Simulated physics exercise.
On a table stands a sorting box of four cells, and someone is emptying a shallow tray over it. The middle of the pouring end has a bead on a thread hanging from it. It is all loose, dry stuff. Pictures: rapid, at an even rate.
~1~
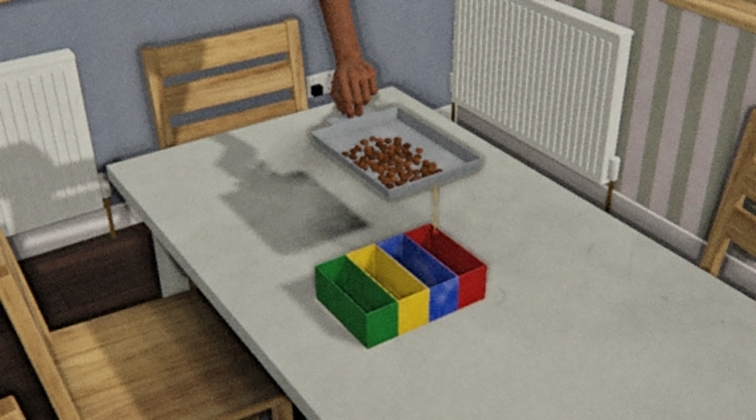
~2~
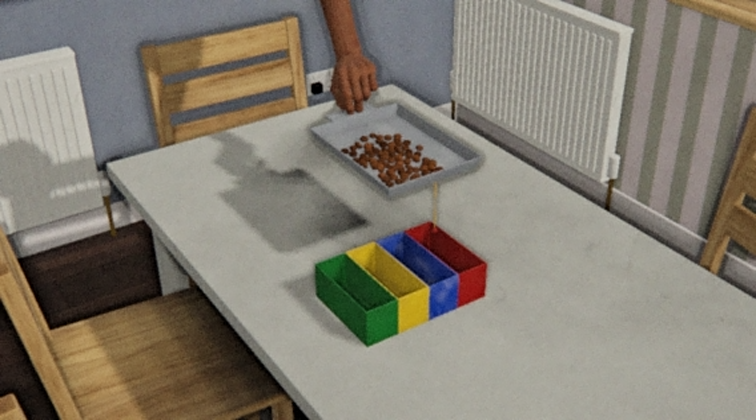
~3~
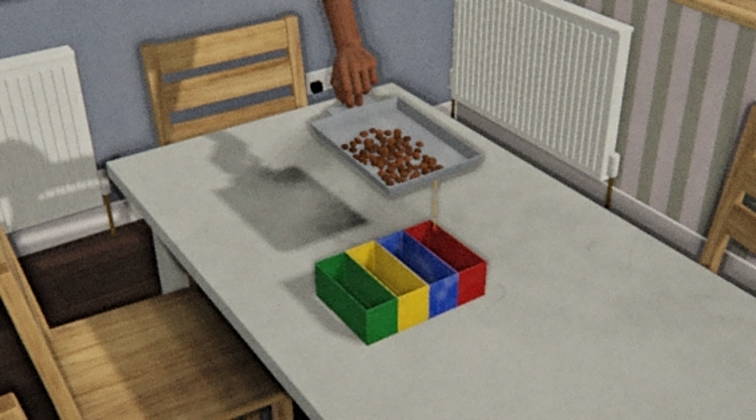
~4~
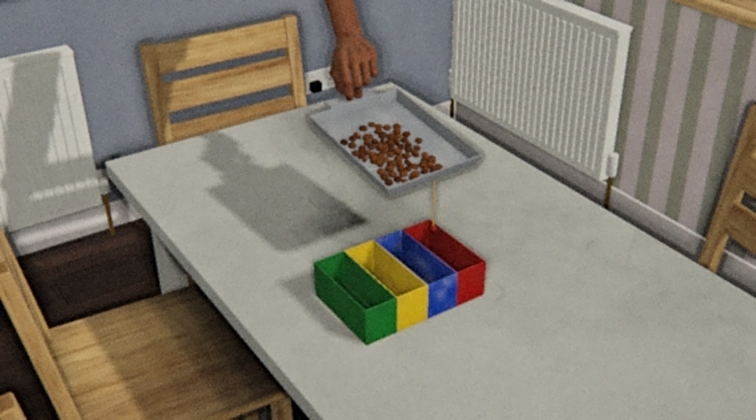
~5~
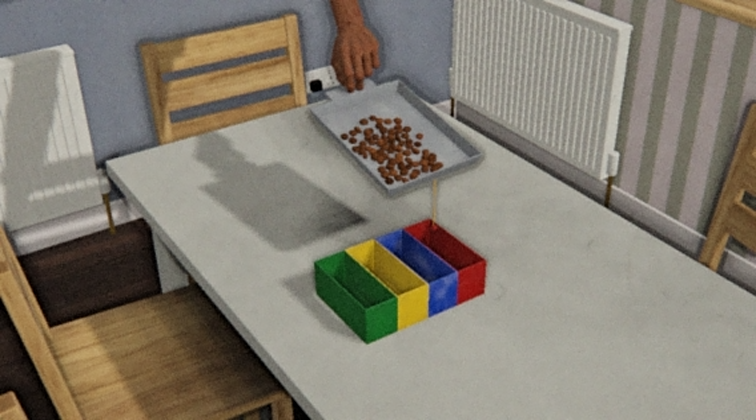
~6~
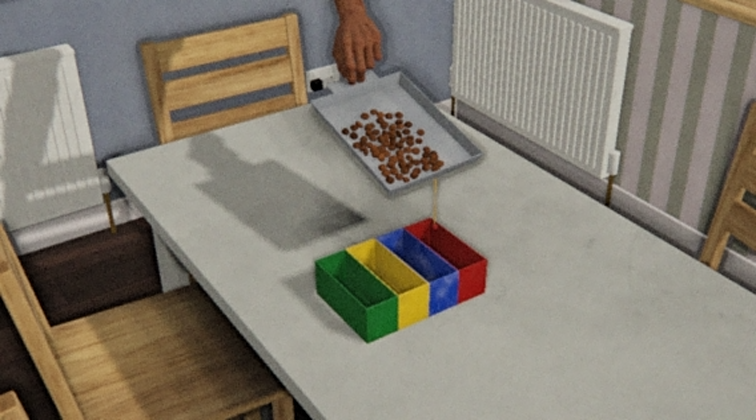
A hand slowly raises the back of a gray tray of brown pieces above colored compartments.
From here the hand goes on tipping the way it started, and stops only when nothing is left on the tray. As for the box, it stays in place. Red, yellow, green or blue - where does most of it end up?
Most of it ends up in blue.
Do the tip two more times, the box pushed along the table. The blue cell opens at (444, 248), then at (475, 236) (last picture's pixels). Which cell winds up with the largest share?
First: That yellow cell. Second: Green.
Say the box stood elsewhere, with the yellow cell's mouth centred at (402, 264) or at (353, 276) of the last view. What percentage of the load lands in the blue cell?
First try: Roughly 30 per cent; second try: Roughly 20 per cent.
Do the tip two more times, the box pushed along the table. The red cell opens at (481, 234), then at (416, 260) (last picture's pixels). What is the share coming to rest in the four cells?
Some 100 and then some 70 per cent.
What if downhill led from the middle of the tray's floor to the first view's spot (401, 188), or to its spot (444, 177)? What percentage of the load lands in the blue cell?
The share is 60 per cent in the first and 10 per cent in the second.
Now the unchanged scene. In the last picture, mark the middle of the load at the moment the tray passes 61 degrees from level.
I'd mark it close to (411, 164).
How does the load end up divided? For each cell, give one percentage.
Estimated shares - green cell close to 0, yellow cell close to 20, blue cell close to 50, red cell close to 30.
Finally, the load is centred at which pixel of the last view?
At about (426, 288), give or take.
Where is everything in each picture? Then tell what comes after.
The first frame shows corners of the pouring end at (390, 187) and (476, 158), level; middle of the load at (392, 159), bits of dog kibble; bead on its thread at (434, 232); green cell at (382, 322); yellow cell at (413, 309); blue cell at (443, 296); red cell at (472, 284).
The second frame shows corners of the pouring end at (390, 186) and (477, 156), level; middle of the load at (392, 156).
The third frame shows corners of the pouring end at (390, 185) and (477, 154), tipped barely, lowest at the left corner; middle of the load at (392, 153).
The fourth frame shows corners of the pouring end at (390, 186) and (476, 154), tipped a little, lowest at the left corner; middle of the load at (391, 149).
The fifth frame shows corners of the pouring end at (390, 186) and (477, 153), tipped a little, lowest at the left corner; middle of the load at (392, 146).
The sixth frame shows corners of the pouring end at (391, 186) and (478, 152), tipped clearly, lowest at the left corner; middle of the load at (392, 148); green cell at (383, 317); yellow cell at (413, 303); blue cell at (443, 291); red cell at (472, 279).
Soon, tray tipped steeply; all on the tray.
A while on, tray tipped past a quarter turn; a small part on the tray; about a third in the blue cell; about a quarter in the red cell; a small part in the yellow cell; about a quarter falling or outside the box.
Towards the end, tray tipped past a quarter turn; about half in the blue cell; about a quarter in the red cell; about a quarter in the yellow cell; a stray few falling or outside the box.
Finally, tray tipped past a quarter turn; about half in the blue cell; about a quarter in the red cell; about a quarter in the yellow cell; none in the green cell; a stray few outside the box.
